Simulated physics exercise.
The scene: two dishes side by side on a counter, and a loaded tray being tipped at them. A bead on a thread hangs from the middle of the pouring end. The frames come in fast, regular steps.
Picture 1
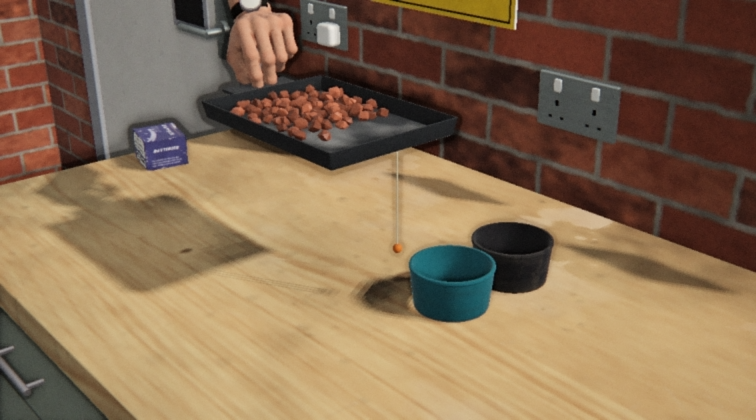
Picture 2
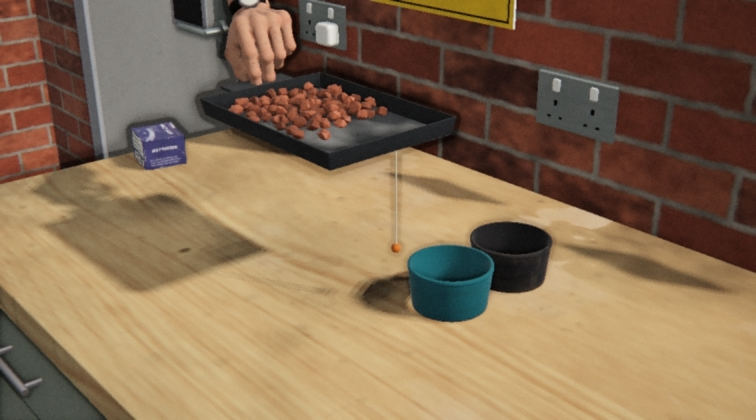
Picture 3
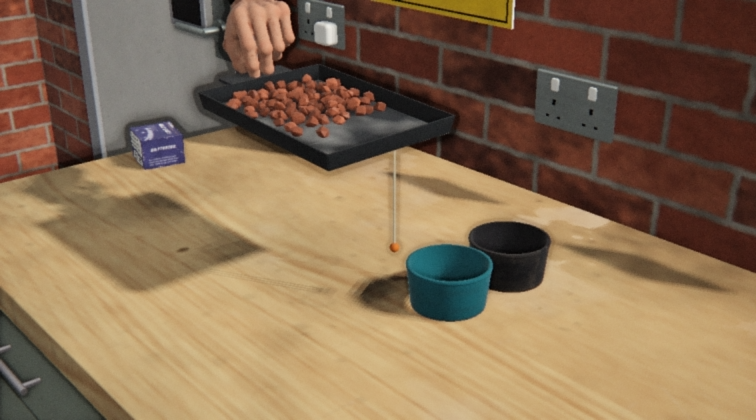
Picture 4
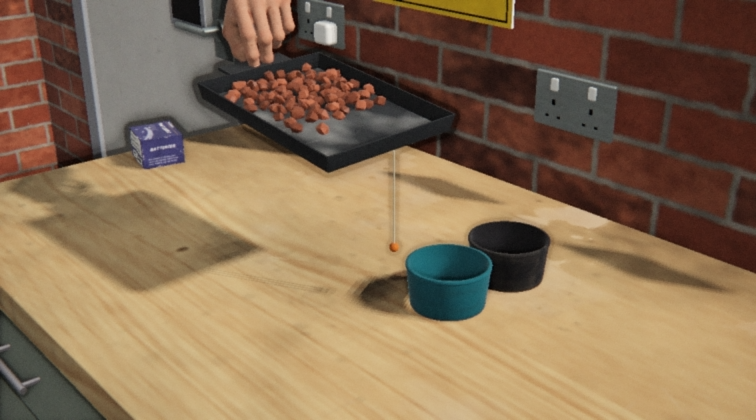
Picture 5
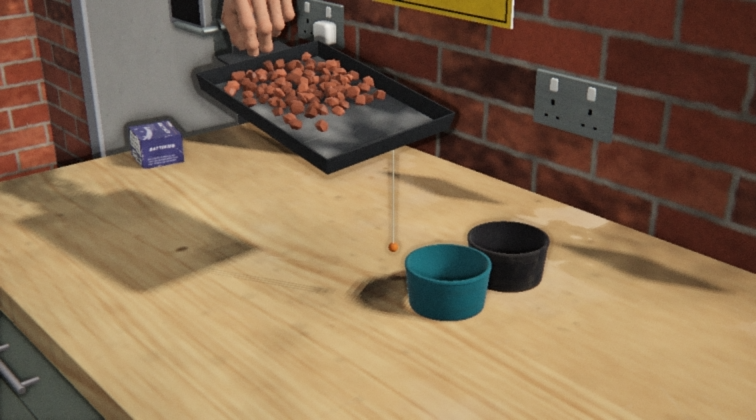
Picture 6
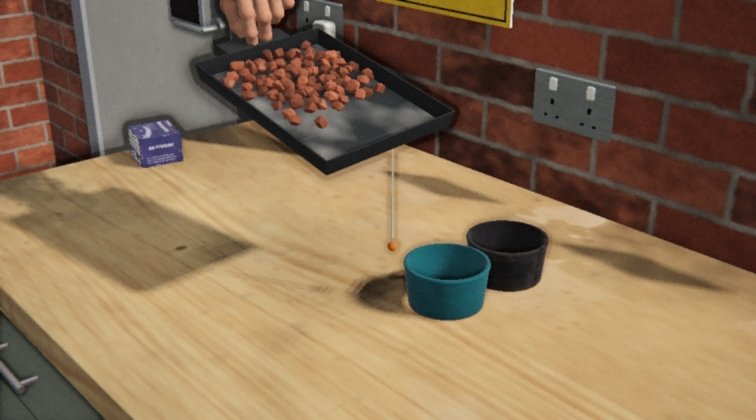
On a wooden counter, a hand gradually tilts a dark tray of reddish chunks near two dishes.
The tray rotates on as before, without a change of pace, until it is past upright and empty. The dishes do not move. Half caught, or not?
Together they catch under half.
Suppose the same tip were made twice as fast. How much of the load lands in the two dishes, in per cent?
It comes to 0 per cent or so.
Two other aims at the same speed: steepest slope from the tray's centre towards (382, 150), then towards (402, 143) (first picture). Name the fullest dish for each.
First left, then the left dish.
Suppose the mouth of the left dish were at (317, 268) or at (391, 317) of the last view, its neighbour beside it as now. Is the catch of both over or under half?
First not half, then under half.
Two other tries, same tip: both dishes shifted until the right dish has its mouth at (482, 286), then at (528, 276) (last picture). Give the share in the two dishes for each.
Near 0 % and 0 %.
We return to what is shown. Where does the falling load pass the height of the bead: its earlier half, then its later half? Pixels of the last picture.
Early half (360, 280), late half (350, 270).
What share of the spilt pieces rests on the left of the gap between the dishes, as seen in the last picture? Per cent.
Close to 100 per cent.
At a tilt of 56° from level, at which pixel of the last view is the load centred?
Roughly at (346, 137).
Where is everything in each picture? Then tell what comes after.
In the first picture, corners of the pouring end (331, 152) and (453, 117), level; middle of the load (306, 110), bits of crushed brick; left dish (482, 295); right dish (542, 267); bead on its thread (397, 248).
In the second picture, corners of the pouring end (330, 152) and (451, 117), level; middle of the load (305, 108).
In the third picture, corners of the pouring end (328, 153) and (450, 115), tipped barely, lowest at the left corner; middle of the load (303, 103).
In the fourth picture, corners of the pouring end (328, 155) and (450, 114), tipped a little, lowest at the left corner; middle of the load (303, 96).
In the fifth picture, corners of the pouring end (328, 157) and (450, 113), tipped a little, lowest at the left corner; middle of the load (302, 88).
In the sixth picture, corners of the pouring end (327, 159) and (450, 111), tipped a little, lowest at the left corner; middle of the load (302, 80); left dish (476, 293); right dish (536, 265).
Just after the last frame, tray tipped steeply; almost all on the tray; about a tenth in the air.
A moment on, tray tipped right over; roughly half on the tray; roughly half outside both; about a tenth in the air.
Further on, tray tipped past a quarter turn; every one outside both.
When it is over, tray tipped past a quarter turn; not one in the left dish; not one in the right dish; every one outside both.
